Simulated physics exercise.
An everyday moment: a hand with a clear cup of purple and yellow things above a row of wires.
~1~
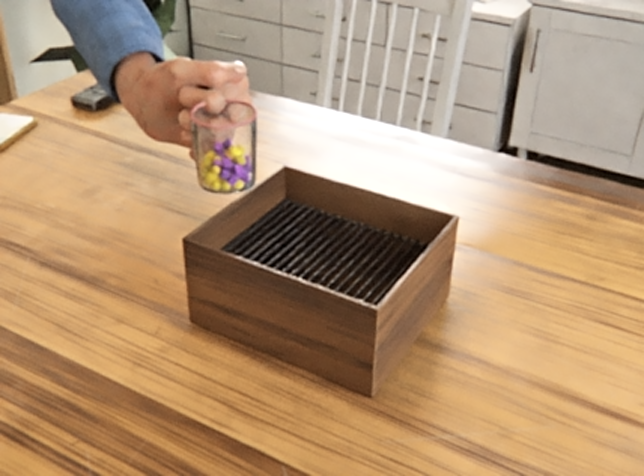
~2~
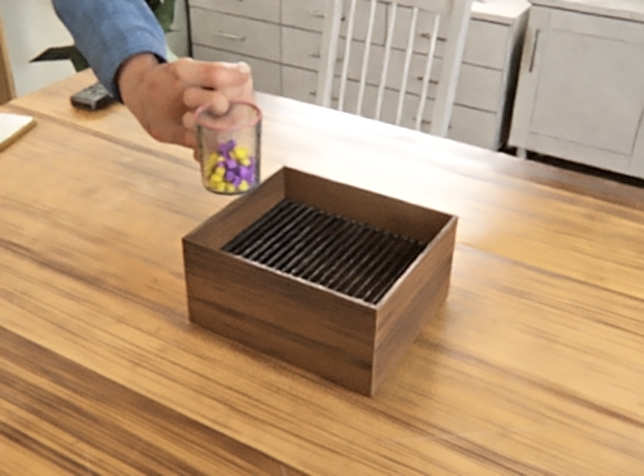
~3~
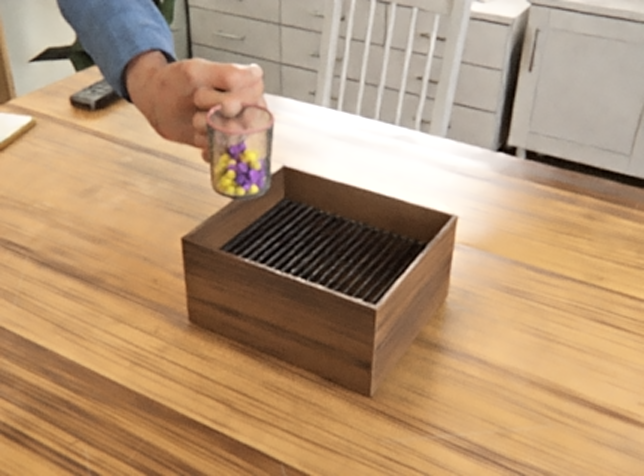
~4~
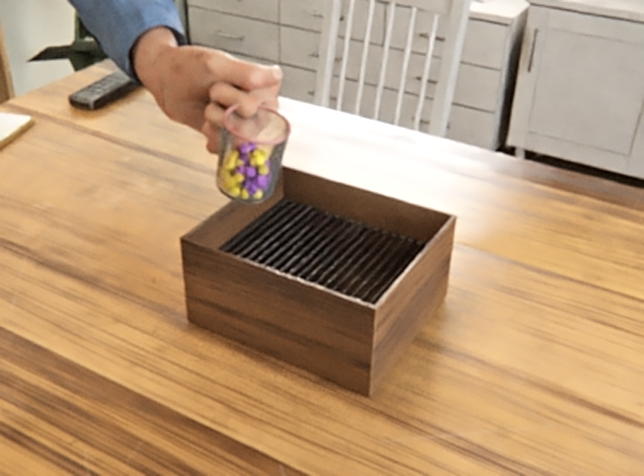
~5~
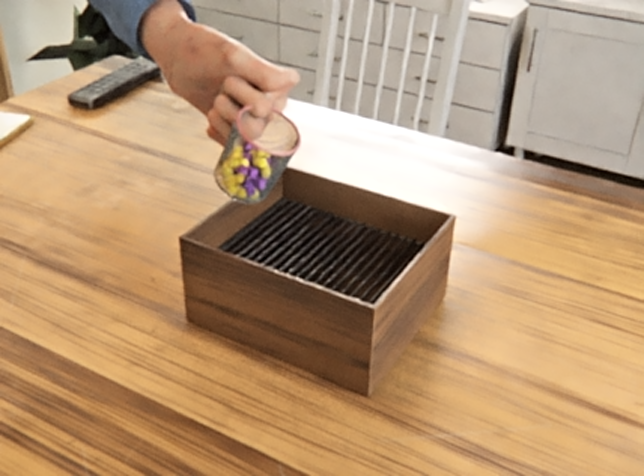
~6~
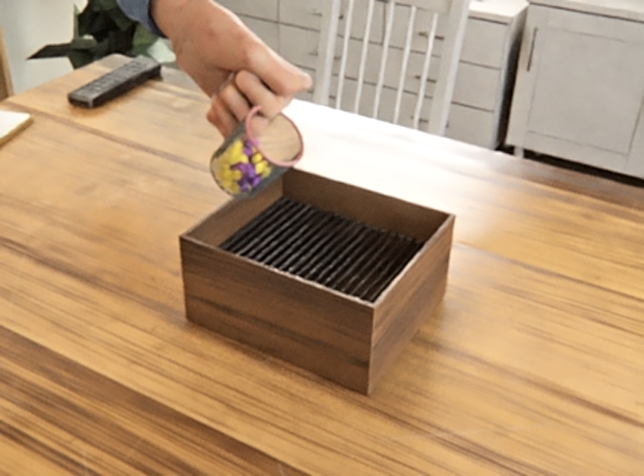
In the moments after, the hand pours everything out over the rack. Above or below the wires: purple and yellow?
Purple: They rest on the wires. Yellow: They rest on the wires.
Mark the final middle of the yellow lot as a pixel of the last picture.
Close to (301, 258).
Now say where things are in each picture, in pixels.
In the first picture, cup at (225, 147), upright; rack at (400, 288), 22 wires across; purple dice-shaped beads at (234, 170), wider than the gaps; yellow wooden balls at (224, 167), wider than the gaps.
In the second picture, cup at (230, 148), upright; yellow ones at (228, 168).
In the third picture, cup at (241, 152), tipped 2°; purple ones at (248, 174).
In the fourth picture, cup at (251, 155), tipped 14°; yellow ones at (244, 173).
In the fifth picture, cup at (255, 156), tipped 28°; purple ones at (253, 176).
In the sixth picture, cup at (255, 155), tipped 42°; rack at (396, 286); purple ones at (248, 172); yellow ones at (241, 165).
Then, 0.23 s past the last view, purple ones, all in the cup; yellow ones, all in the cup.
Then, 0.53 s past the last view, purple ones, all in the cup; yellow ones, all in the cup.
Then, 0.85 s past the last view, purple ones, most in the cup, about a quarter on or over the wires; yellow ones, most in the cup, about a quarter on or over the wires.
Finally, purple ones, all on the wires, none under the rack; yellow ones, all on the wires, none under the rack.
